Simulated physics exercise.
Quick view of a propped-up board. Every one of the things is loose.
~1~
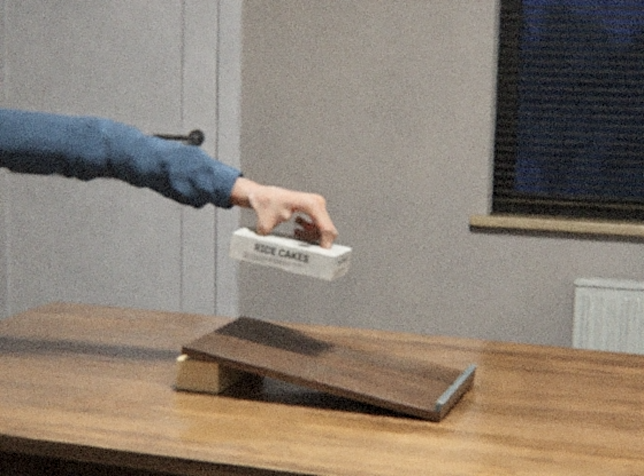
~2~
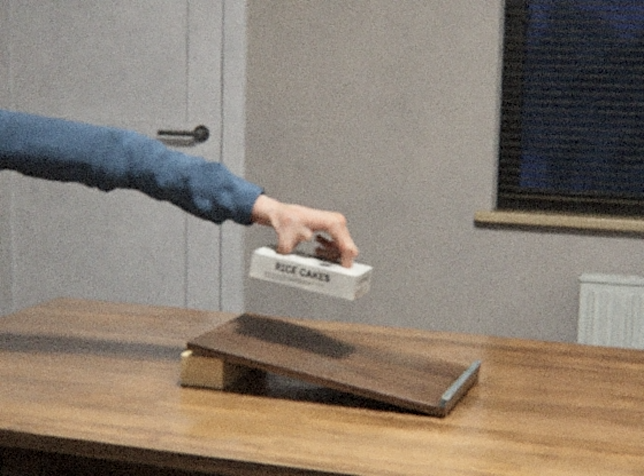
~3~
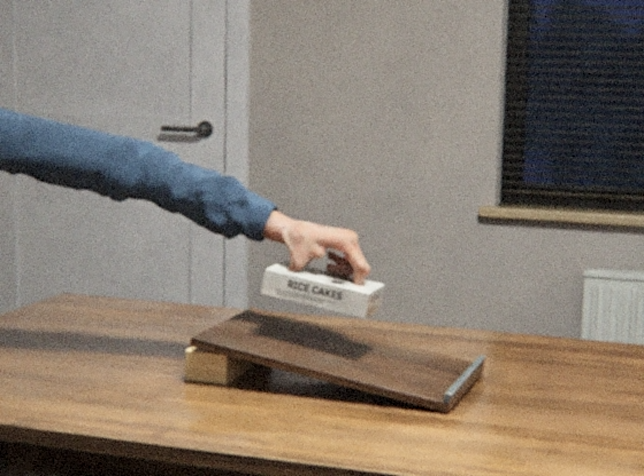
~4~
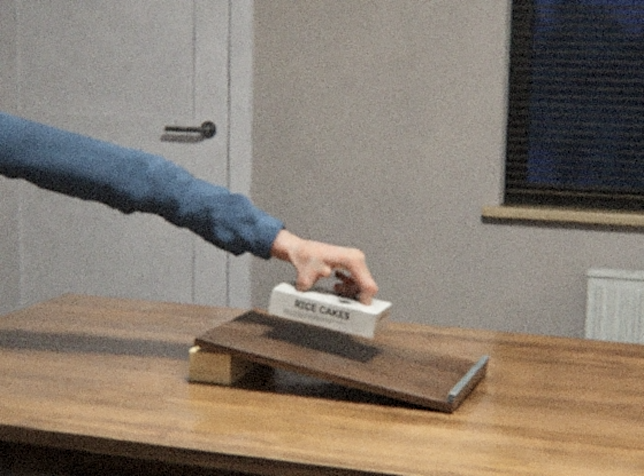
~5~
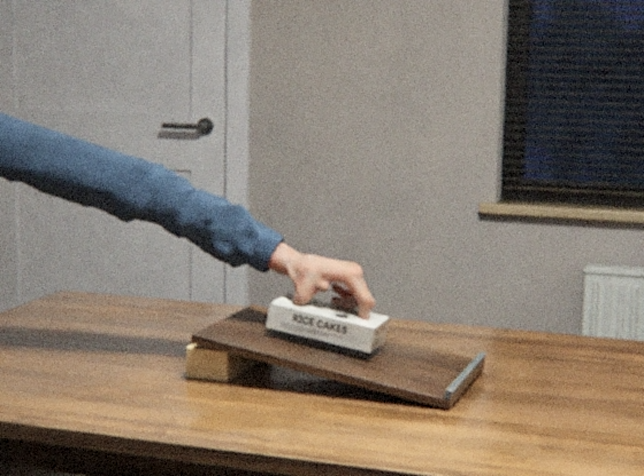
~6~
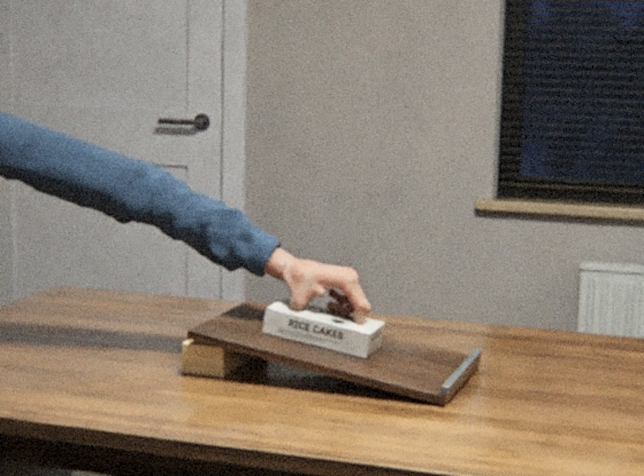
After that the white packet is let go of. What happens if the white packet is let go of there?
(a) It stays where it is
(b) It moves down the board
It stays where it is.
Then, 0.30 s on from there, no change.
Then, 0.70 s on from there, white packet resting near (324, 327).
In the end, it is unmoved. At the end, from the last picture's camera, white packet near (324, 327). The white packet remains at rest.
